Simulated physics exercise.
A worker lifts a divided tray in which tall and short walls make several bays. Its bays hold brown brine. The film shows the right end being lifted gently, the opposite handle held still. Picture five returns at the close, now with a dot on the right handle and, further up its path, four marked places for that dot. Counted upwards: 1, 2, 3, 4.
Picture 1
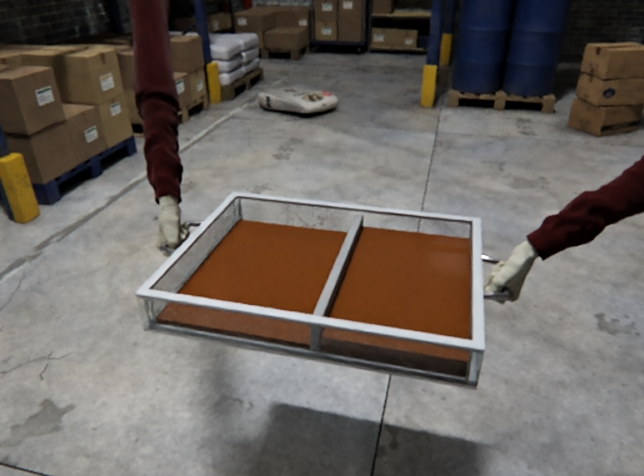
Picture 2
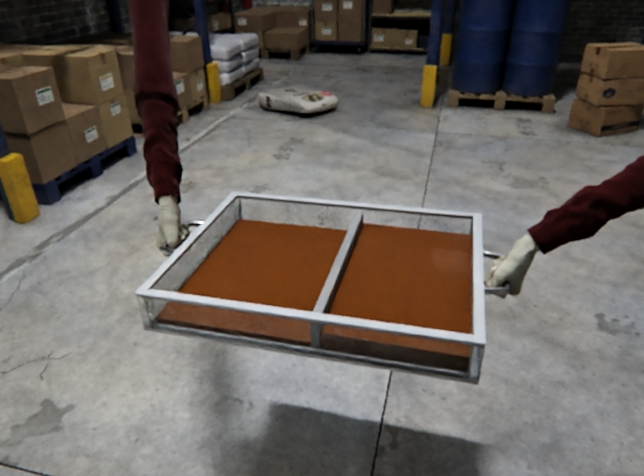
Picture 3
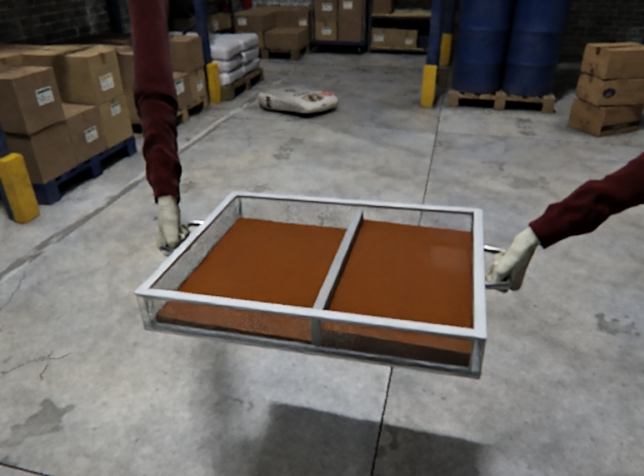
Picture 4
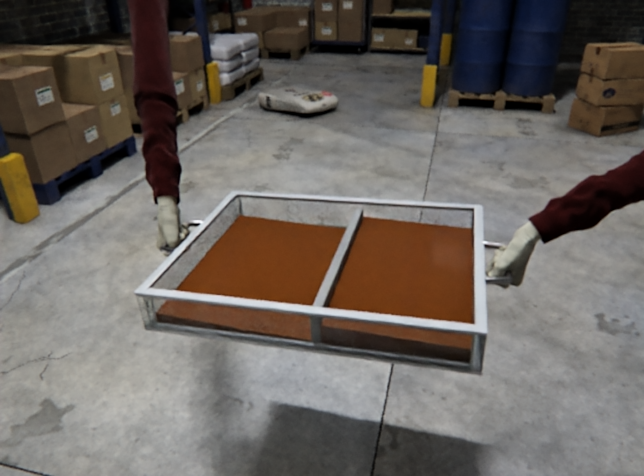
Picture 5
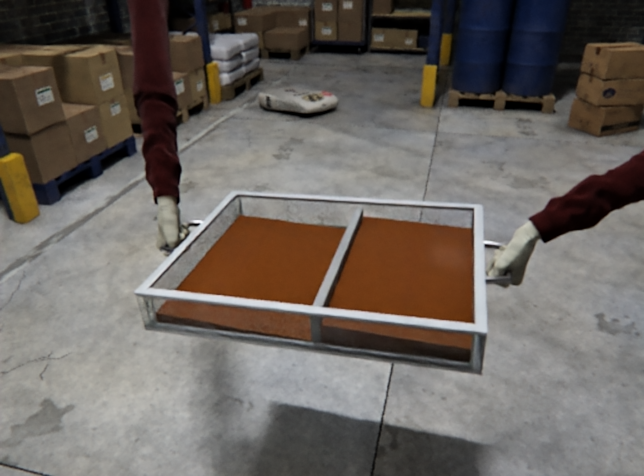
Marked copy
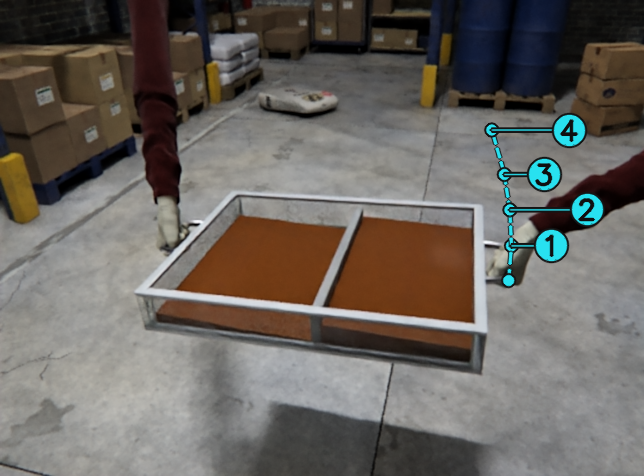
A gloved hand at the right edges its end of a divided, pale-framed tray very slightly upward, tilting it faintly down to the left, then keeps it there. Seen from above by an unmoving camera, the place is a warehouse with a grey concrete floor. Brown liquid fills the tray's two visible bays between dark red sleeves, with cardboard boxes, yellow posts and blue drums behind.
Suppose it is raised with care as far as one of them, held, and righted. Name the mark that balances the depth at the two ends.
3 works best here.
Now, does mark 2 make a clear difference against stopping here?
Yes, it helps clearly.
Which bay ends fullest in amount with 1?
It is the right one.
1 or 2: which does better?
The answer is 2.
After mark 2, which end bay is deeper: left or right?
The right end bay.
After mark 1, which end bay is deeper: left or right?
The right end bay.
On the marked copy, 1 at (511, 245); 2 at (509, 209); 3 at (504, 174); 4 at (491, 130).
Choosing 1, the right end bay stands much deeper than the other; nothing spills.
Choosing 2, the right end bay stands much deeper than the other; nothing spills.
Choosing 3, the two end bays stand about equally deep; nothing spills.
Choosing 4, the left end bay stands a little deeper than the other; about 14 % goes over the rim.
